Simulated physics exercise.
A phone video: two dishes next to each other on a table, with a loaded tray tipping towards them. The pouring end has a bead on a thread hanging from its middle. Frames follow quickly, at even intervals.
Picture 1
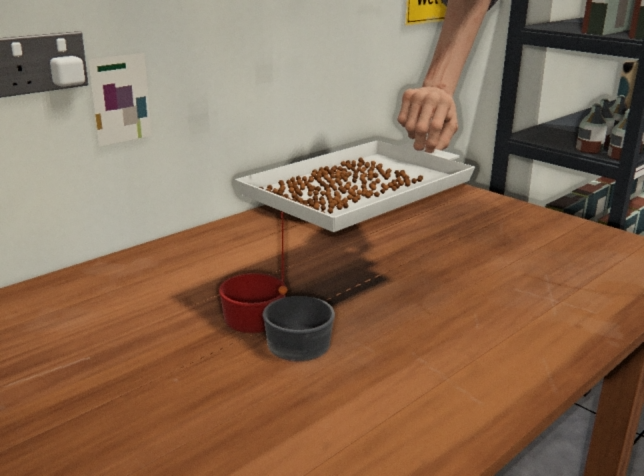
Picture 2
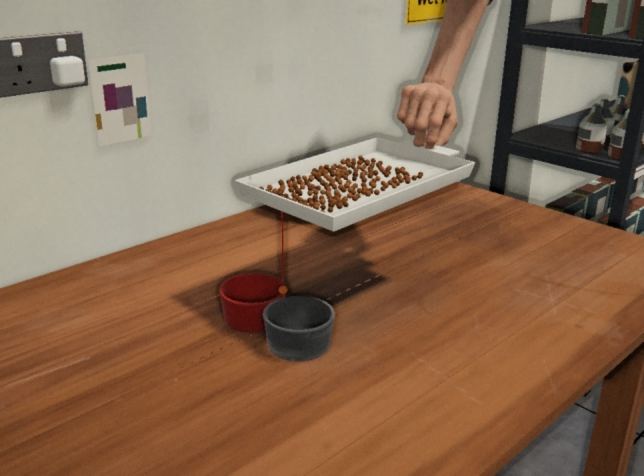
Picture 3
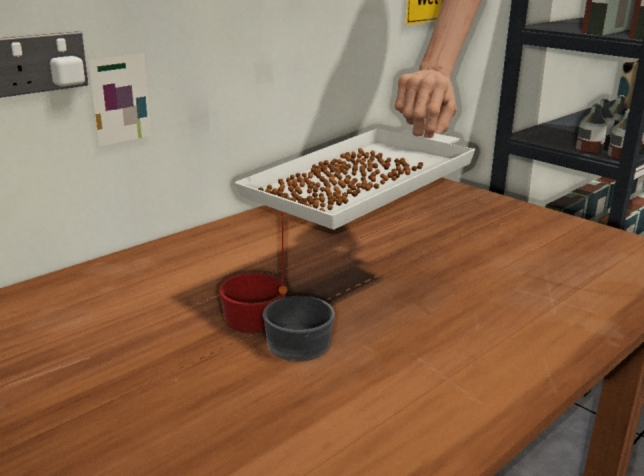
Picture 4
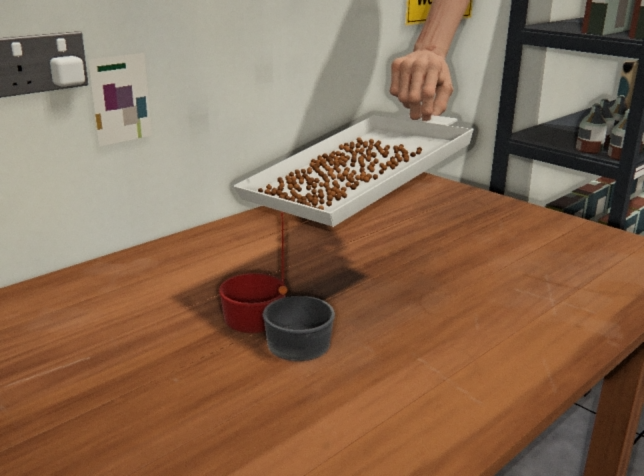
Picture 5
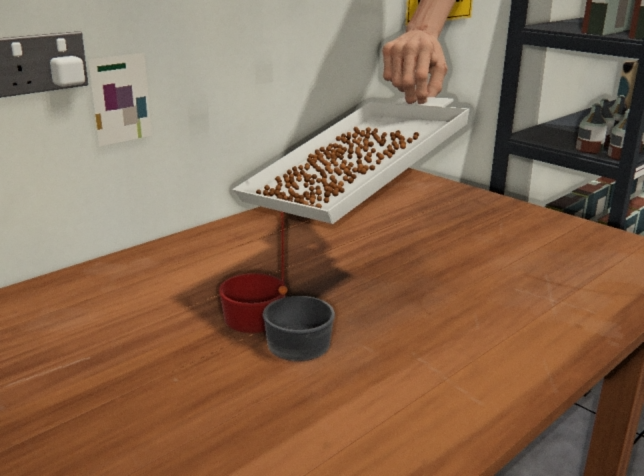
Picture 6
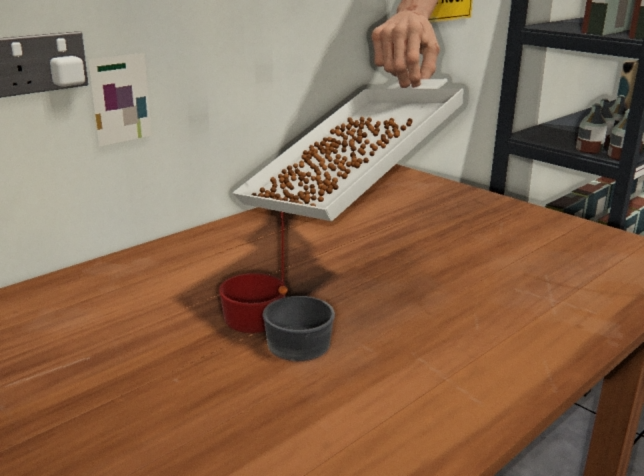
A white tray of small brown balls tilting gradually above red and grey dishes as a hand lifts its far end.
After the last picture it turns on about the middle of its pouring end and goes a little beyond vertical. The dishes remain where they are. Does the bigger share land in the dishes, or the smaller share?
The bigger share lands in them.
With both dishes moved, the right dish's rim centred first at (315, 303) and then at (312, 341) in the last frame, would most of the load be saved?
For the two tries in order: Not as much as half, not as much as half.
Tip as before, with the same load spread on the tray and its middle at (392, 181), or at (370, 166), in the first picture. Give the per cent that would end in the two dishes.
Roughly 50 per cent, then 50 per cent.
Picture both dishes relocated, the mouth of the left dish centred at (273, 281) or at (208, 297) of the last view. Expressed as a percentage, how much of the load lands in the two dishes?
About 20% on the first try and 40% on the second.
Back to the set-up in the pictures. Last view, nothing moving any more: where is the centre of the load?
The centre comes to rest close to (241, 311).
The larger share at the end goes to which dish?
It's the leftmost dish that ends with more.
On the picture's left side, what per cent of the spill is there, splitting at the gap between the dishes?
About 100 percent of the spill.
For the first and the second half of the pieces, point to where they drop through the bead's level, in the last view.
Around (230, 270) at first; around (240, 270) after that.
Soon, tray tipped steeply; nearly all on the tray; a small part in the air.
A while on, tray tipped past a quarter turn; about a third on the tray; about a quarter in the left dish; a small part outside both; about a third in the air.
Towards the end, tray tipped past a quarter turn; about two thirds in the left dish; about a quarter outside both.
Finally, tray tipped past a quarter turn; none in the right dish; about two thirds in the left dish; about a quarter outside both.
